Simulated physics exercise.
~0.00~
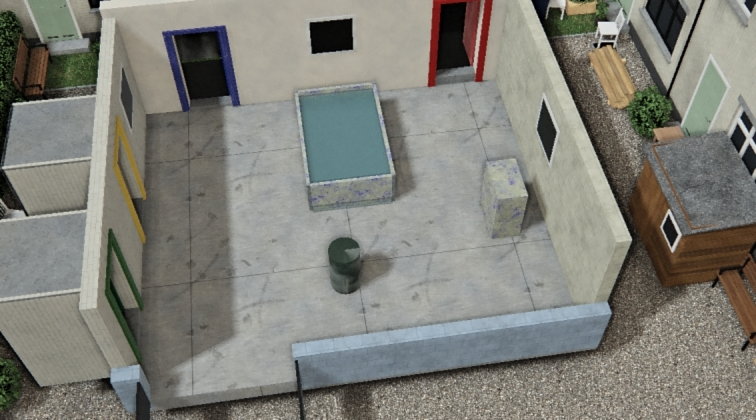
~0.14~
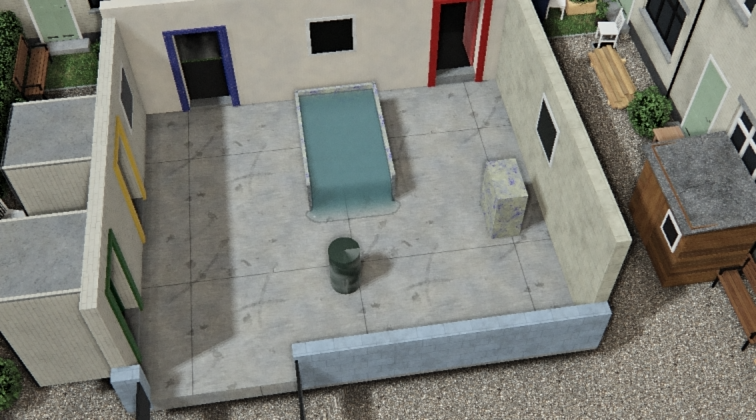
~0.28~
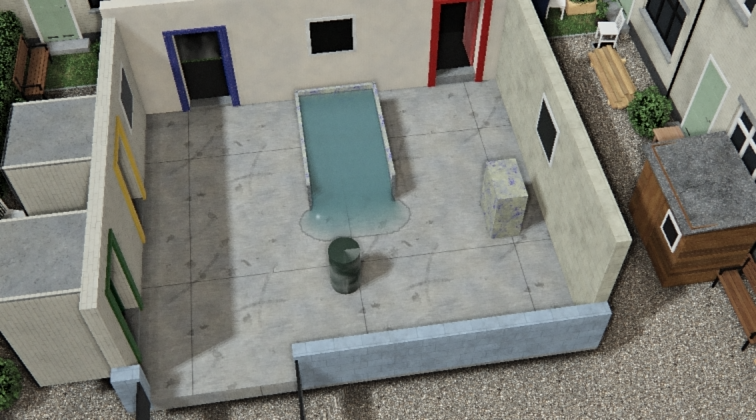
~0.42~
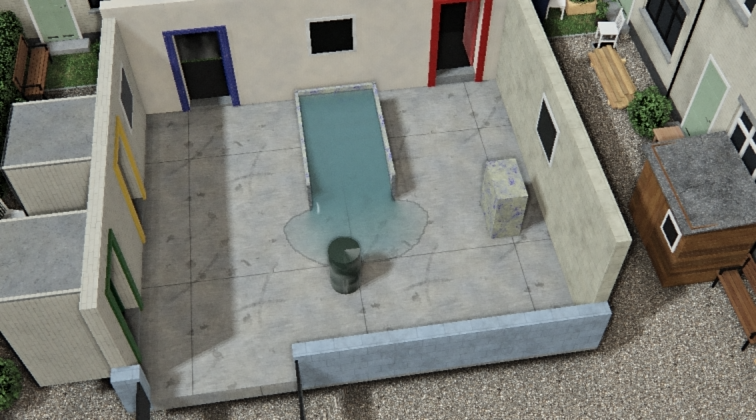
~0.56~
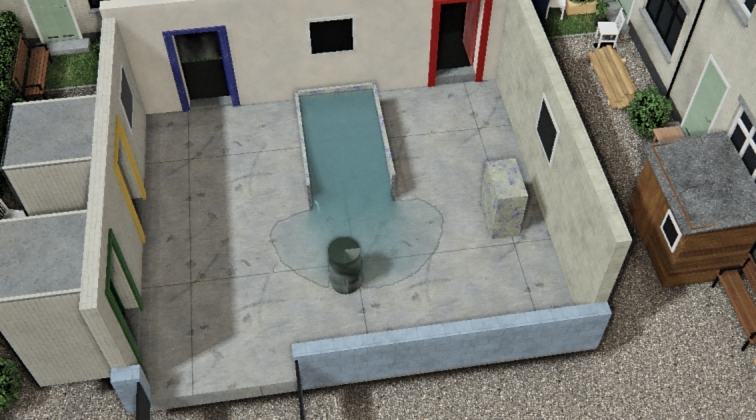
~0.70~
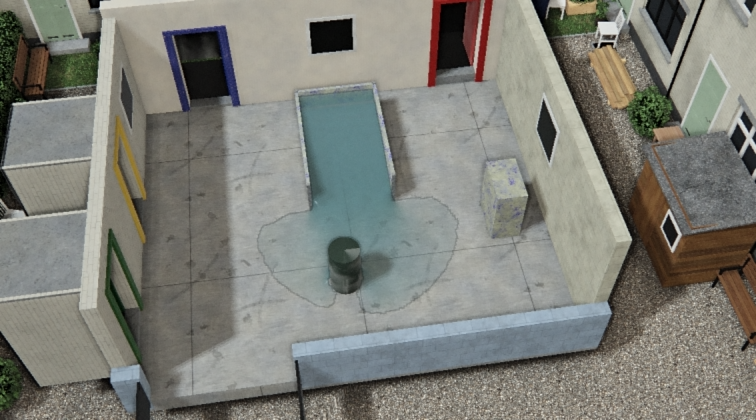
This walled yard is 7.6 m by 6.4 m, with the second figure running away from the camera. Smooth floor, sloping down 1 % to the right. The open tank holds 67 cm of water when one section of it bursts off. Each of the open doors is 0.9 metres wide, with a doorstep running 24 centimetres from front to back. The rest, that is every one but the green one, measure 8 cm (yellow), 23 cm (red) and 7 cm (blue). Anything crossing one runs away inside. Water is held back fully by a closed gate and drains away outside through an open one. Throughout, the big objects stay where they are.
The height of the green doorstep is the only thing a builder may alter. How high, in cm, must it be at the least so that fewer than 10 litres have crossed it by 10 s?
At least roughly 9.5 cm high.
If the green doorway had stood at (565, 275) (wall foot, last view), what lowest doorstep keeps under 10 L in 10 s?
22 cm.
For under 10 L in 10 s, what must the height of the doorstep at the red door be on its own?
About 12.5 cm at red.
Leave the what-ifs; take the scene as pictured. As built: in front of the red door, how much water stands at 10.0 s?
Depth: Near 9.0 cm.
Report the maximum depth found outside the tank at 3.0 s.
It gets to close to 42 centimetres there.
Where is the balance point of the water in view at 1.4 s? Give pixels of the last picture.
Around (352, 197).
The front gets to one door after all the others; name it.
The answer is the blue door.
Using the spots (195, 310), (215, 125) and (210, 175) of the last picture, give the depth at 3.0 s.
Taking the spots in order: About 3, 0 and 0 centimetres.
After 1.4 s water covers 30 % of the floor, deepest (40 cm) near (351, 263); it has not reached the green door.
After 3.0 s water covers 45 % of the floor, deepest (42 cm) near (581, 329); 12 cm at the green door, 0 litres in over its 14 cm doorstep.
After 10.0 s water covers 95 % of the floor, deepest (10 cm) near (571, 331); 2 cm at the green door, 0 litres in over its 14 cm doorstep.
At the green door as built, the water arrived by 2.7 s and peaked near 14 cm at 3.2 s.
With a doorstep of 8 cm, 18 litres would have come in within the 10 s; with 11 cm, 4 litres. So under 10 litres takes about 9.5 cm.
